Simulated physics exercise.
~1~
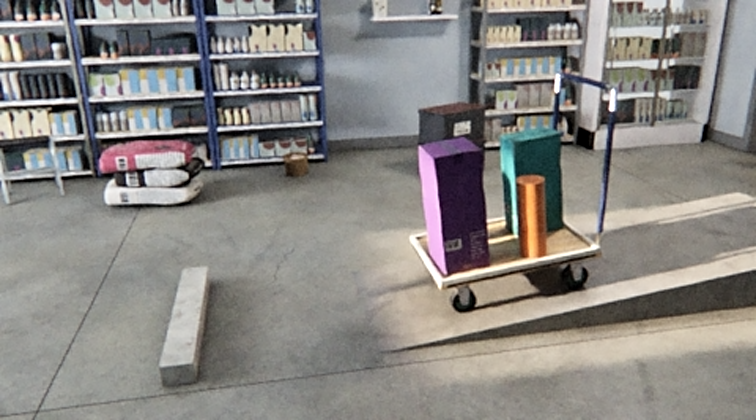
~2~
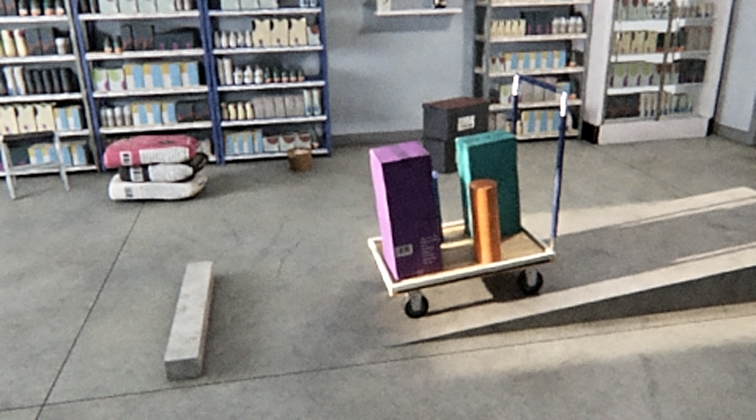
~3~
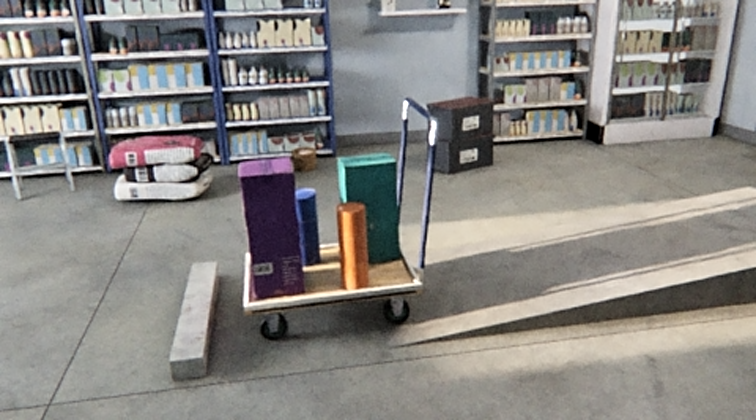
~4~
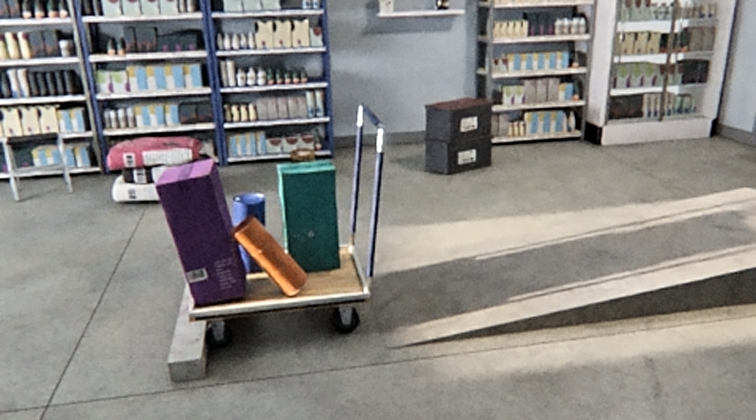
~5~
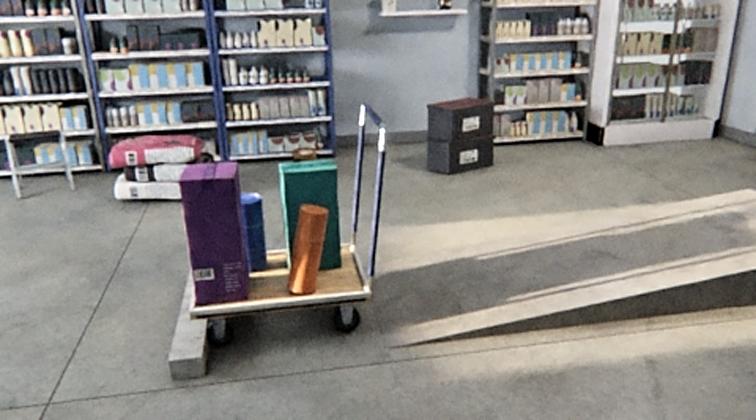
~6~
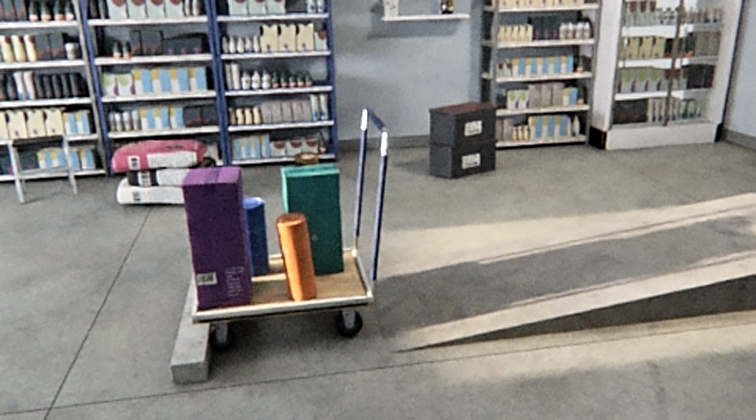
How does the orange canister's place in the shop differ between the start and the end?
At the start the orange canister was over on the right side of the view, near the sloping ramp. By the end it was well to the left and slightly nearer the viewer, standing on the trolley stopped at the kerb.
